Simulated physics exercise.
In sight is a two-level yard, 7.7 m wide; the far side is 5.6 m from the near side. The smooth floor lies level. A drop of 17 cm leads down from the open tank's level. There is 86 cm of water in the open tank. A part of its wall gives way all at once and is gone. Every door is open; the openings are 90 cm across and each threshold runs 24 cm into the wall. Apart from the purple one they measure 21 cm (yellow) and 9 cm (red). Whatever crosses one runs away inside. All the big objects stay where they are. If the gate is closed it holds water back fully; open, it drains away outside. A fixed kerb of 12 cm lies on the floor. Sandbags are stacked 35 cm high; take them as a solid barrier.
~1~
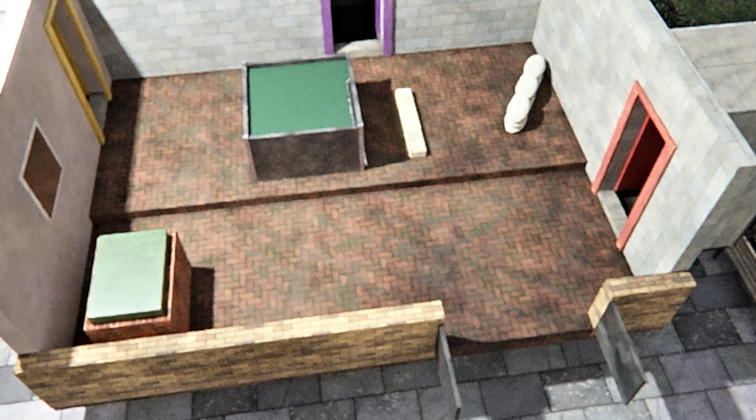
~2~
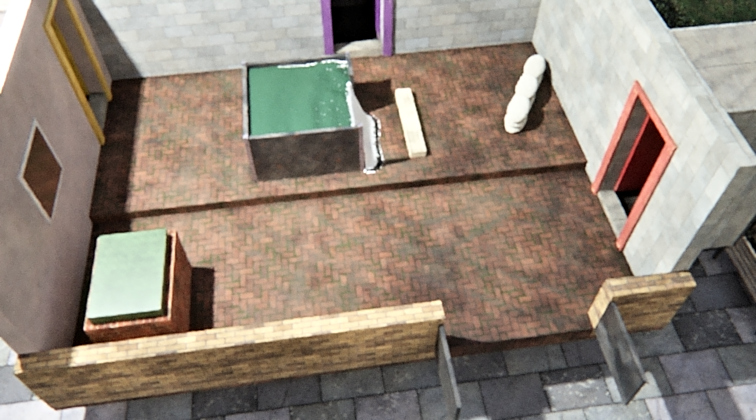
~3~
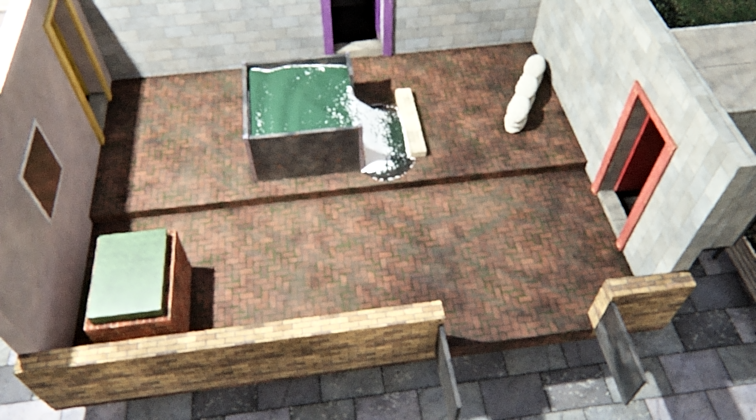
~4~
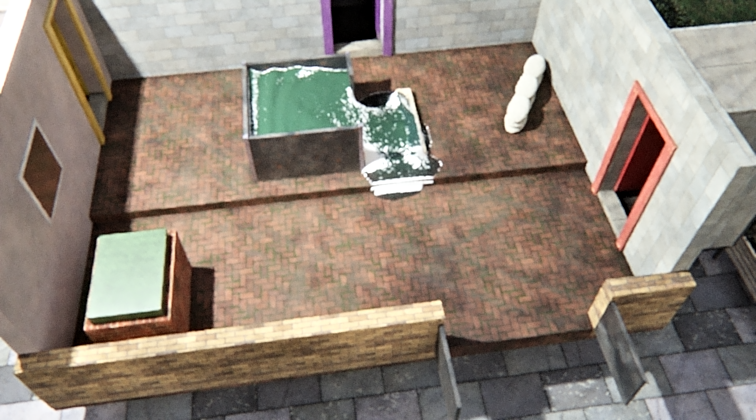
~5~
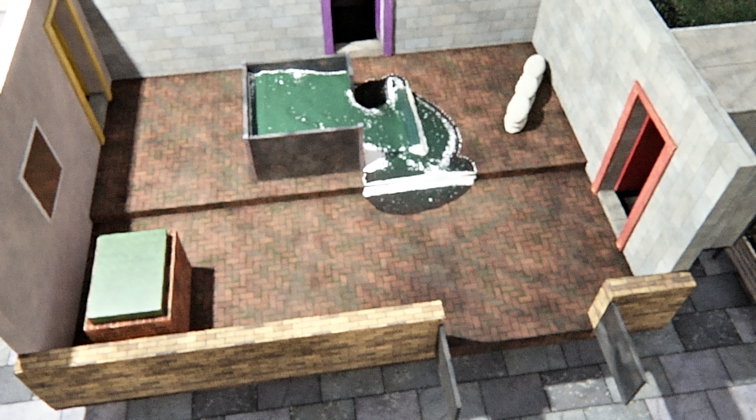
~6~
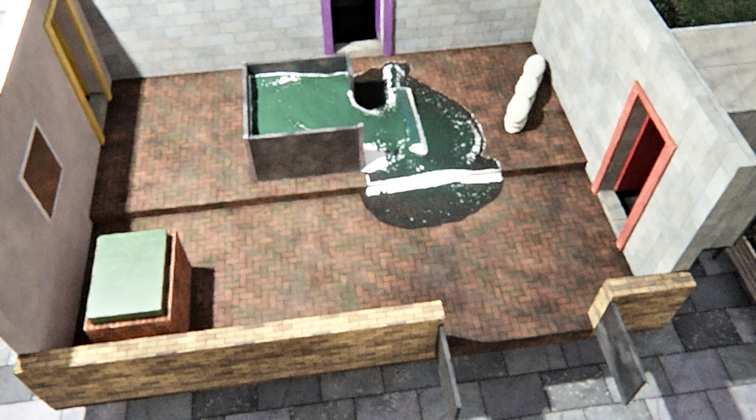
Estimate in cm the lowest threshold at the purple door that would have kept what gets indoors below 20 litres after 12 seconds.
At least 9 cm or so.
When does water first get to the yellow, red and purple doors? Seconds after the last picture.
Yellow 5.0 s, red 0.5 s, purple 0.4 s.
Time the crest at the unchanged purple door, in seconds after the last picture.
At about 4.0 s.
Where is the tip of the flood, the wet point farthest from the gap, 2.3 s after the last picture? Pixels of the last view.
Near (639, 305).
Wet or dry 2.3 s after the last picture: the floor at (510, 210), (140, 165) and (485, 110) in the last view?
In that order: Wet, not reached, wet.
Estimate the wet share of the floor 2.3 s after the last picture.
About 50 per cent.
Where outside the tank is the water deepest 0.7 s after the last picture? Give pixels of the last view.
At about (403, 139).
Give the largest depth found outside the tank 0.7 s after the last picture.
Up to some 47 cm.
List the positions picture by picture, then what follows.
The first frame shows the open tank at (300, 98) is whole and still, 86 cm deep; the purple door at (357, 10) is dry.
In the second frame, water pours out at (355, 127) and has run 0.4 m, to (375, 128); about 10 cm deep outside, 86 cm at the back.
In the third frame, water pours out at (355, 130) and has run 0.8 m, to (397, 111); about 15 cm deep outside, 82 cm at the back.
In the fourth frame, water pours out at (355, 131) and has run 1.2 m, to (433, 169); about 15 cm deep outside, 74 cm at the back.
In the fifth frame, water pours out at (355, 132) and has run 1.7 m, to (469, 174); about 9 cm deep outside, 74 cm at the back.
In the sixth frame, the gap is at (355, 132), the front 2.2 m out at (497, 187); the back of the open tank holds 71 cm; the purple door at (357, 10), 2.2 m from the gap, is still 0.6 m from the nearest water.
Then, 0.7 s after the last picture water covers 35 % of the floor, deepest (47 cm) near (403, 139); 9 cm at the purple door, 1 litre in over its 17 cm threshold.
Then, 2.3 s after the last picture water covers 50 % of the floor, deepest (27 cm) near (639, 305); 11 cm at the purple door, 1 litre in over its 17 cm threshold.
Then, 11.3 s after the last picture water covers 90 % of the floor, deepest (8 cm) near (68, 380); 3 cm at the purple door, 1 litre in over its 17 cm threshold.
At the purple door as built, the water peaked near 11 cm, 3.9 s after the last picture.
With a threshold of 8 cm, 30 litres would have come in within the 12 s; with 11 cm, 7 litres. So under 20 litres takes about 9 cm.
